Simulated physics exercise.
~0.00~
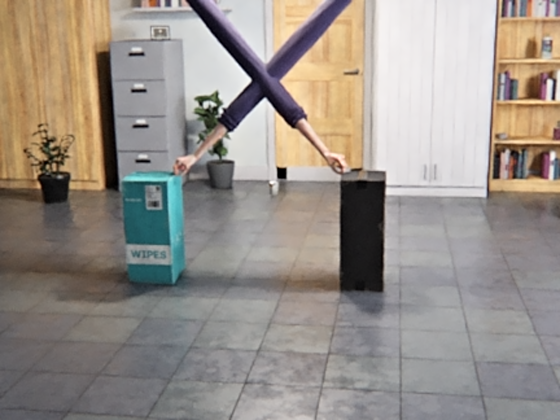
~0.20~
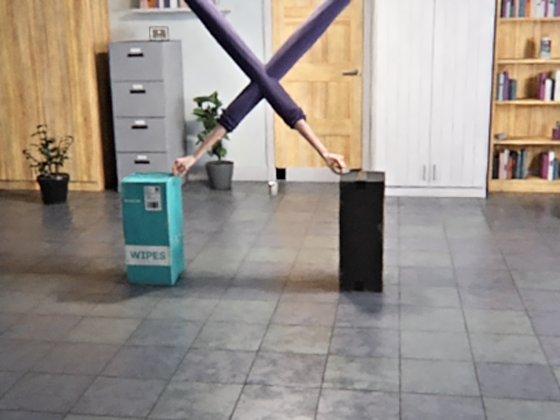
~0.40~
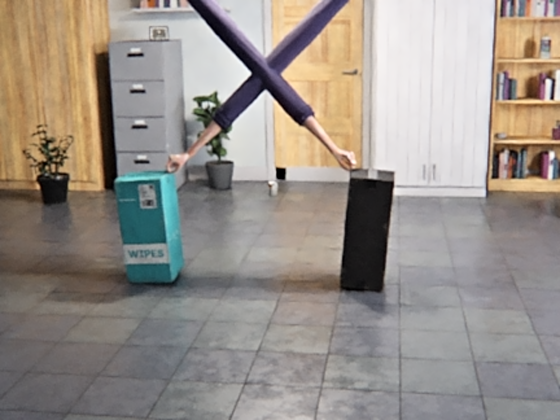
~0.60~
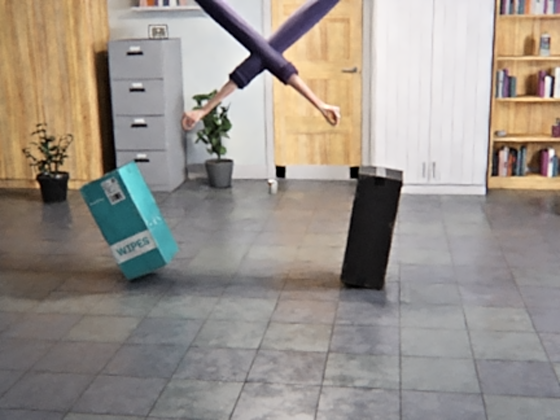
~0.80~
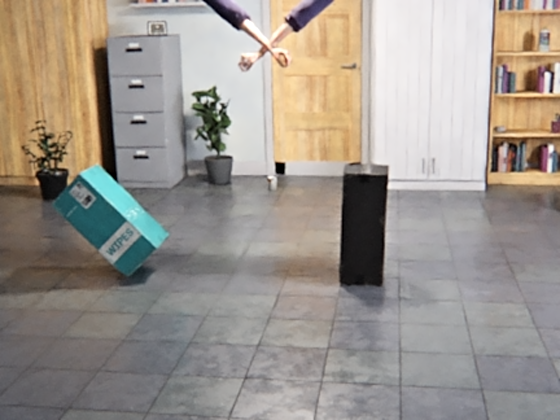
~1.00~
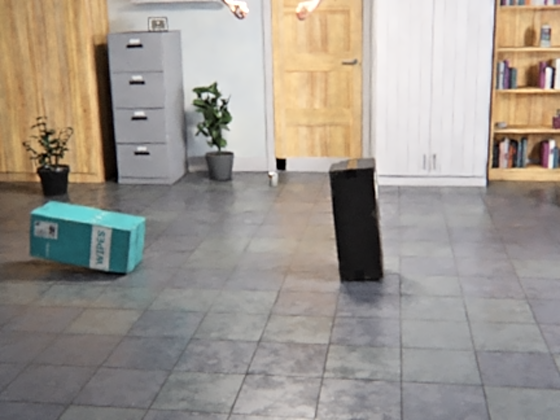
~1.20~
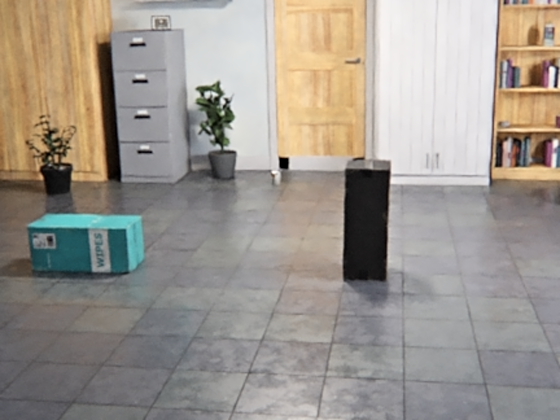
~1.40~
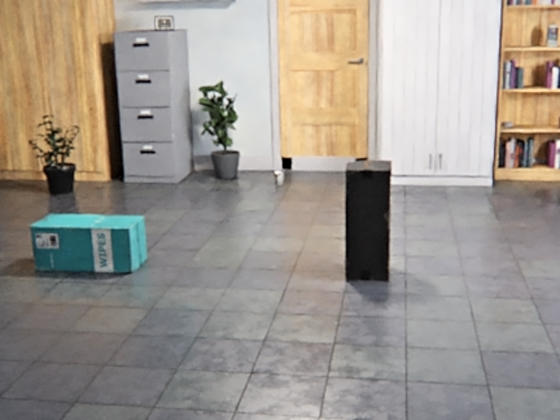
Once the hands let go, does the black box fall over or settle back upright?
The black box rocks a little and settles back upright. The turquoise box is the one that topples, ending on its side.
